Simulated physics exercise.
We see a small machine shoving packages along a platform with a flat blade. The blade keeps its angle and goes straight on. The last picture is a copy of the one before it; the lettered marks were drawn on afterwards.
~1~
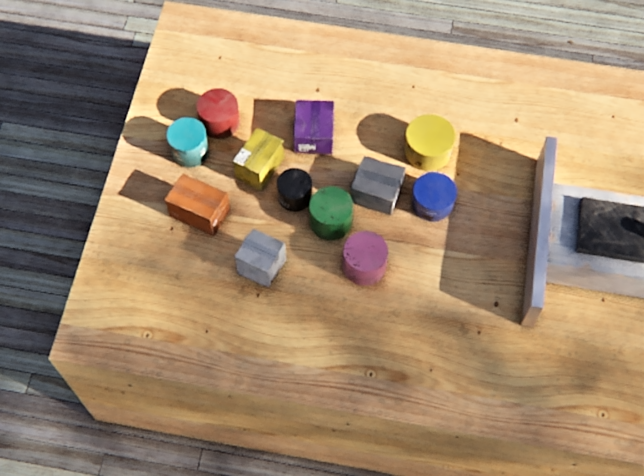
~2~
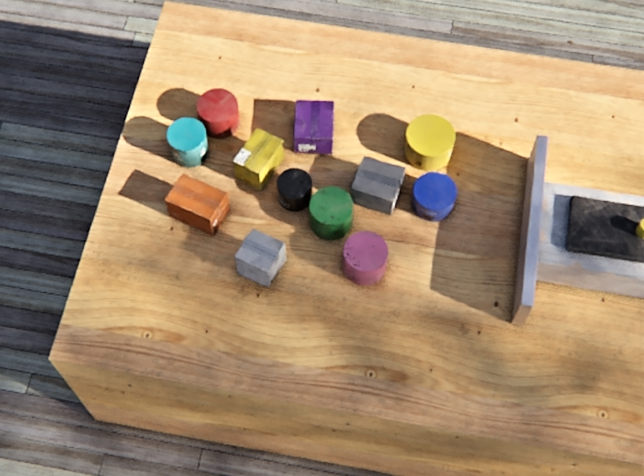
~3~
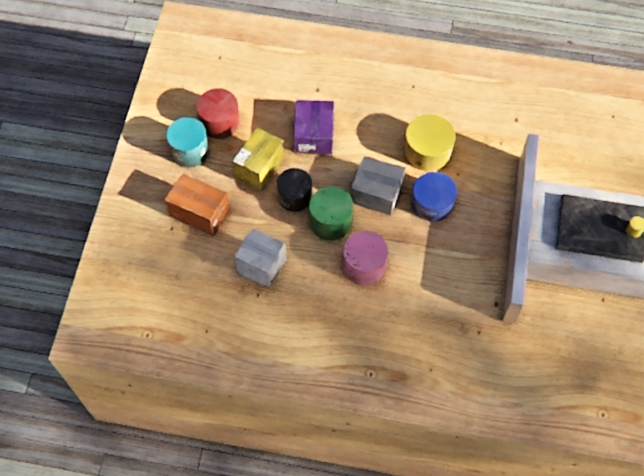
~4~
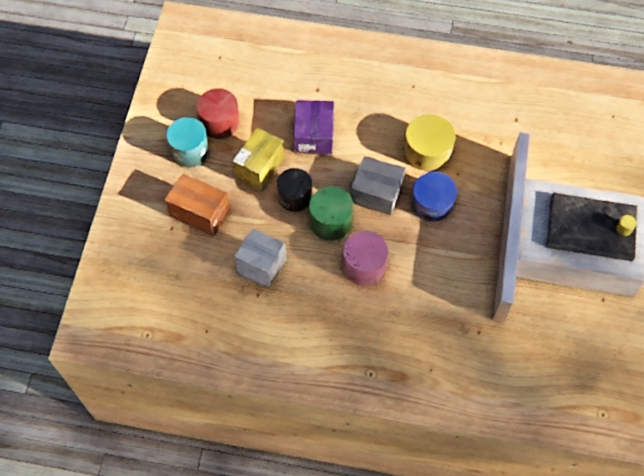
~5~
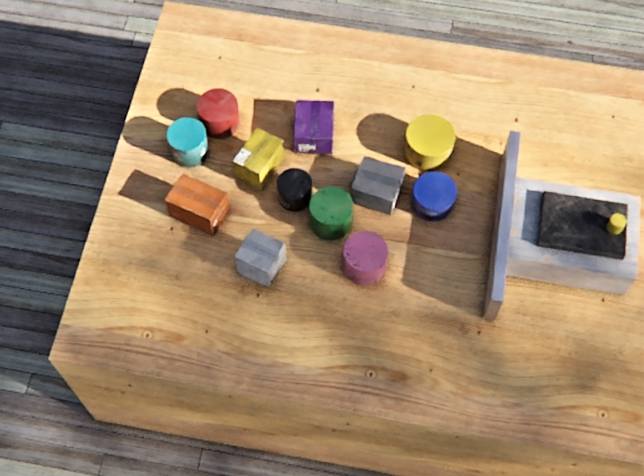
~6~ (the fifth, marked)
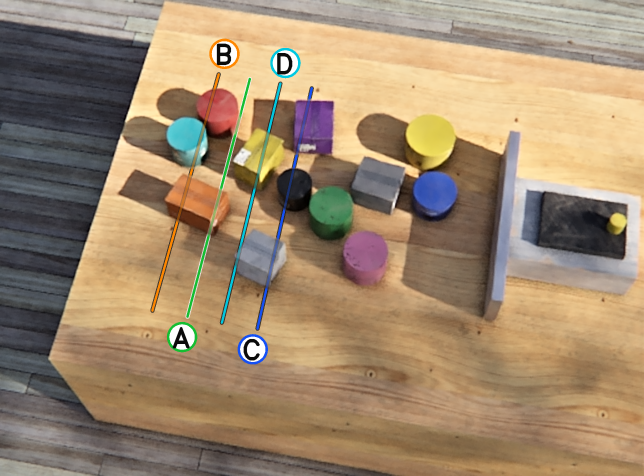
The clip shows a wooden platform scattered with colourful canisters and box-shaped packages, while a small machine with a flat upright blade slides slowly leftward from the right side, nearing the blue and yellow canisters as the packages remain still.
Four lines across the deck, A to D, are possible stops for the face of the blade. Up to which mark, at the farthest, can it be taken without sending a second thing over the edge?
Up to line A.
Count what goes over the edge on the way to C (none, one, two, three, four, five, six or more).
The count is none.
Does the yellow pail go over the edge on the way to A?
By then, no.
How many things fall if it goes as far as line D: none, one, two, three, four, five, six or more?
In all, none.
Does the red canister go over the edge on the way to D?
No.
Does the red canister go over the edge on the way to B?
Yes.
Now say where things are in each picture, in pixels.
In the first picture, robot (615, 229); yellow pail (429, 143); red canister (219, 113).
In the second picture, robot (606, 228); black pail (295, 190).
In the third picture, robot (596, 226); blue pail (434, 197).
In the fourth picture, robot (586, 225); pink canister (365, 258).
In the fifth picture, robot (577, 223); grey parcel (377, 185); white box (261, 258); purple parcel (315, 127).
On the marked copy, A at (221, 190); B at (188, 185); C at (286, 201); D at (253, 195).
Following A. Soon after the start, robot (471, 206); yellow pail (382, 136); grey parcel (334, 177).
Later, robot (368, 190); red canister (206, 111); white box (222, 262).
In the end, robot (288, 177); red canister (134, 97); turquoise pail (138, 136); none fallen.
As for the rest, B drops two; C is within the limit but short; D is within the limit but short.
